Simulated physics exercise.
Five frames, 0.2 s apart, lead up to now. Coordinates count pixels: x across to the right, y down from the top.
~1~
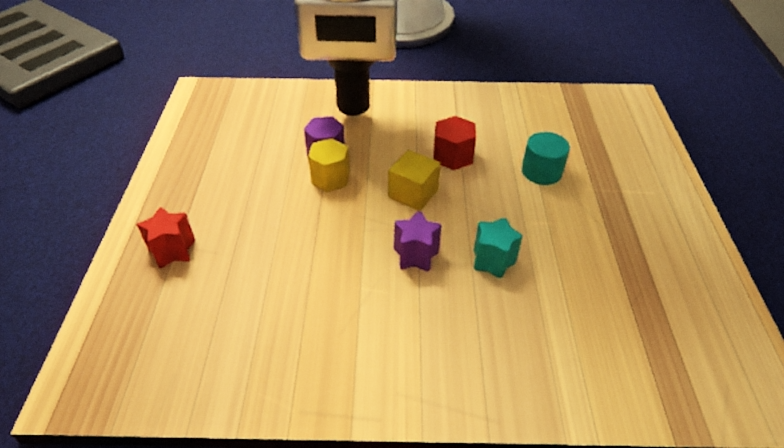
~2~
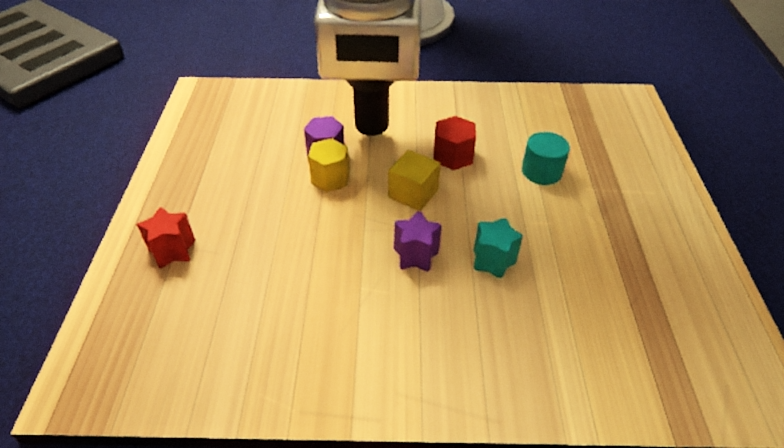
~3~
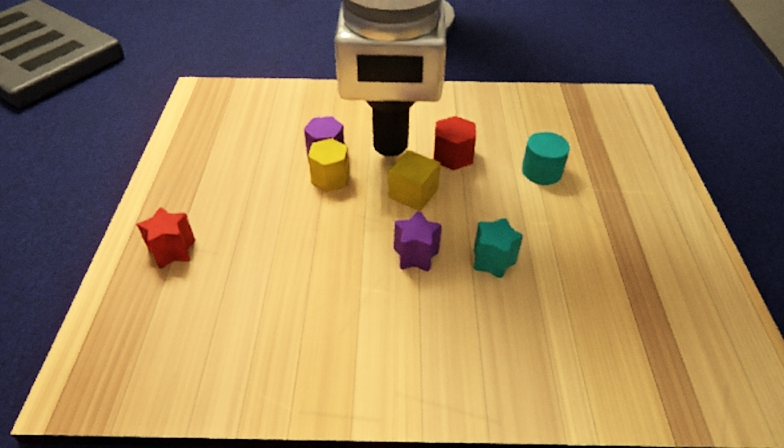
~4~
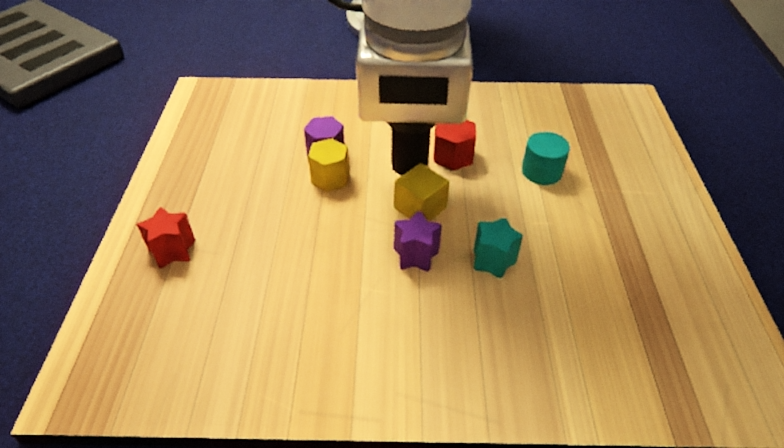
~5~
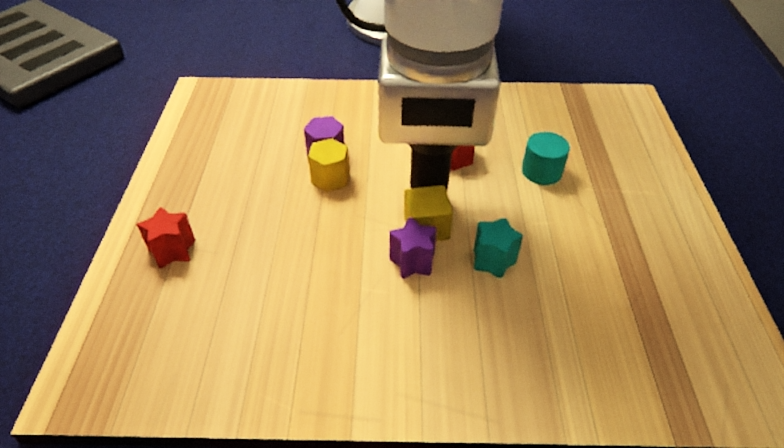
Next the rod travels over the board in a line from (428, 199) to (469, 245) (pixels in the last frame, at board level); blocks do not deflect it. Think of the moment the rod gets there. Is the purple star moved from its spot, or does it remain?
If the rod follows that path, the purple star ends up shifted.
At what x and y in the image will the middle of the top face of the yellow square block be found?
It ends at (441, 238).
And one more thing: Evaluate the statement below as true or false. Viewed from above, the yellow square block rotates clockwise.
True
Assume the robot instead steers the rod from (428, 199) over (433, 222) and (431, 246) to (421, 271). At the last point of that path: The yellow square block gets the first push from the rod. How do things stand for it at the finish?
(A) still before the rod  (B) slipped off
My pick is A.
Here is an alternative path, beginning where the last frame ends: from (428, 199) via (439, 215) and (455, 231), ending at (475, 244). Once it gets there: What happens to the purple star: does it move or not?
The purple star moves.
On the path given first. Halfway along, rod (450, 210); purple star (406, 245); yellow square block (435, 221), turned 40° clockwise.
At the end, rod (471, 233); purple star (401, 251), turned 30° clockwise; yellow square block (441, 238), turned 65° clockwise; red six-sided block in place; turquoise star (510, 241).
